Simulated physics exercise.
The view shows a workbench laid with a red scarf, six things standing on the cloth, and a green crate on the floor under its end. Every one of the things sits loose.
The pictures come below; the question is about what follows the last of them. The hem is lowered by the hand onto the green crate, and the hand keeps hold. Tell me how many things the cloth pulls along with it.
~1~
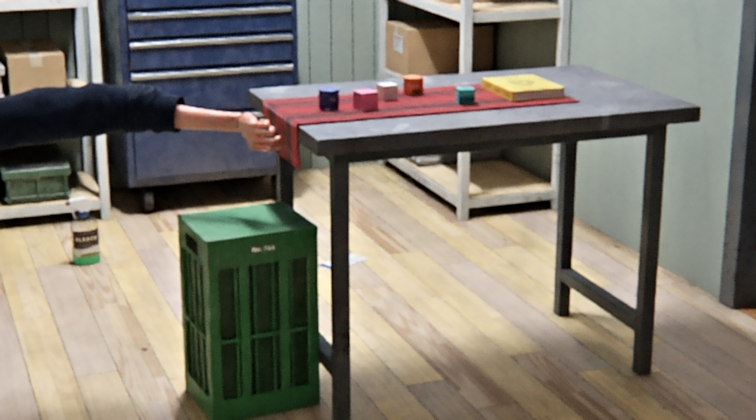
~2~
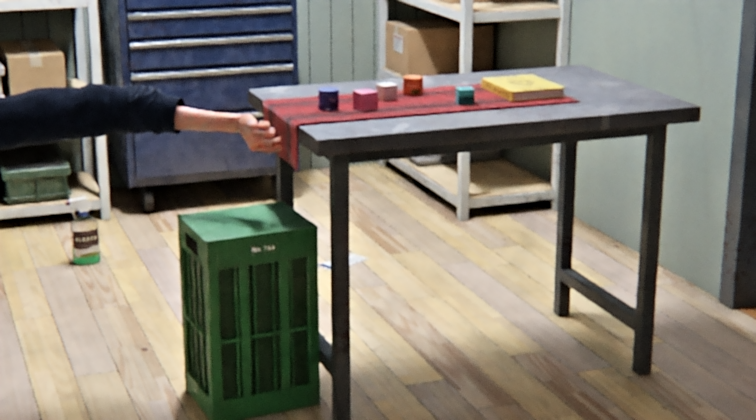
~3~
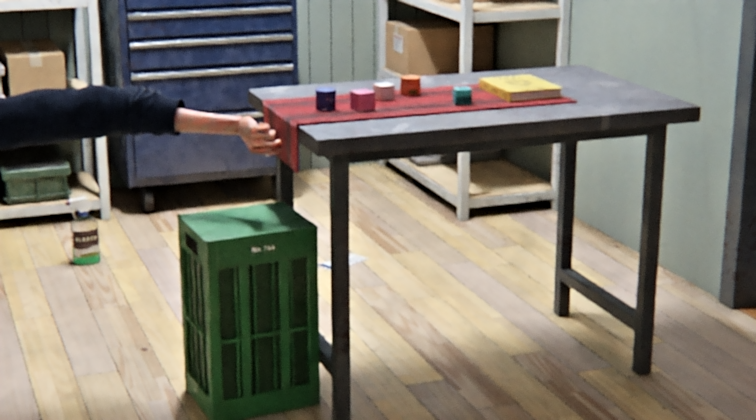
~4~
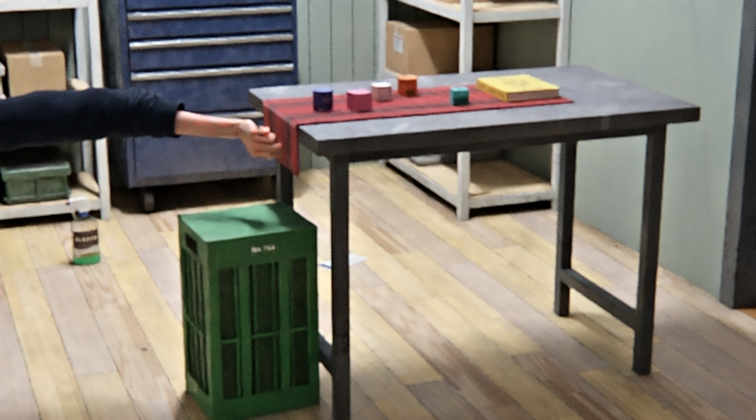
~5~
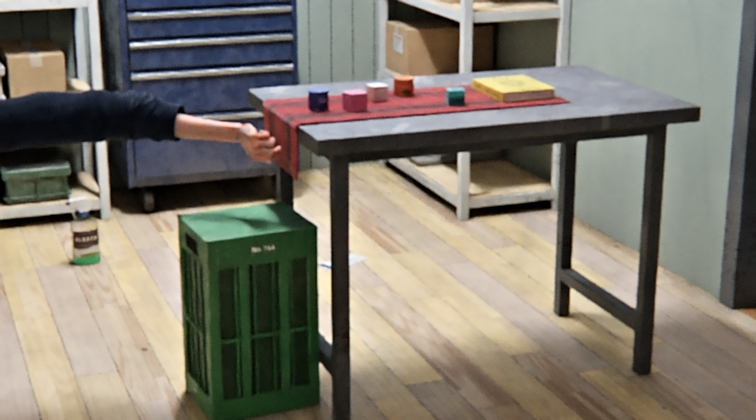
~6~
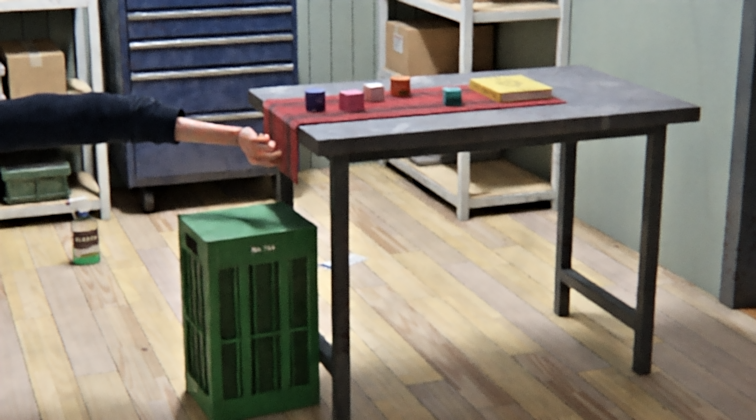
The final total over the edge will be one.
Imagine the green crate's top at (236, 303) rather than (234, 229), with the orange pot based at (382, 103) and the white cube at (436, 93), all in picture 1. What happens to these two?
In the end the orange pot is no longer on top and the white cube is still on top.
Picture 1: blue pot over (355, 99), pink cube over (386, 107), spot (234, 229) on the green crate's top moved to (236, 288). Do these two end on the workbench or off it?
As for the blue pot, it leaves the top; as for the pink cube, it leaves the top.
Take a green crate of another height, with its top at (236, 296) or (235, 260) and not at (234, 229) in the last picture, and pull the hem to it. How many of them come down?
Result: 3; 2.
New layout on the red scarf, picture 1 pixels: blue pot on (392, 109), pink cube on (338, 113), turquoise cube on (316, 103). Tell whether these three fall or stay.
As for the blue pot, it stays aboard; the pink cube goes off; the turquoise cube goes off.
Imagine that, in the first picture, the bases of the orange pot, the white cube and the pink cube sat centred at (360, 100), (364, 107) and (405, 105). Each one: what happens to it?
In the end the orange pot is still on top, the white cube is still on top, and the pink cube is still on top.
A little later, hem near (281, 193); all still up.
Next, hem on the crate; blue pot gone.
When it is over, hem on the crate; blue pot gone. The workbench loses one.
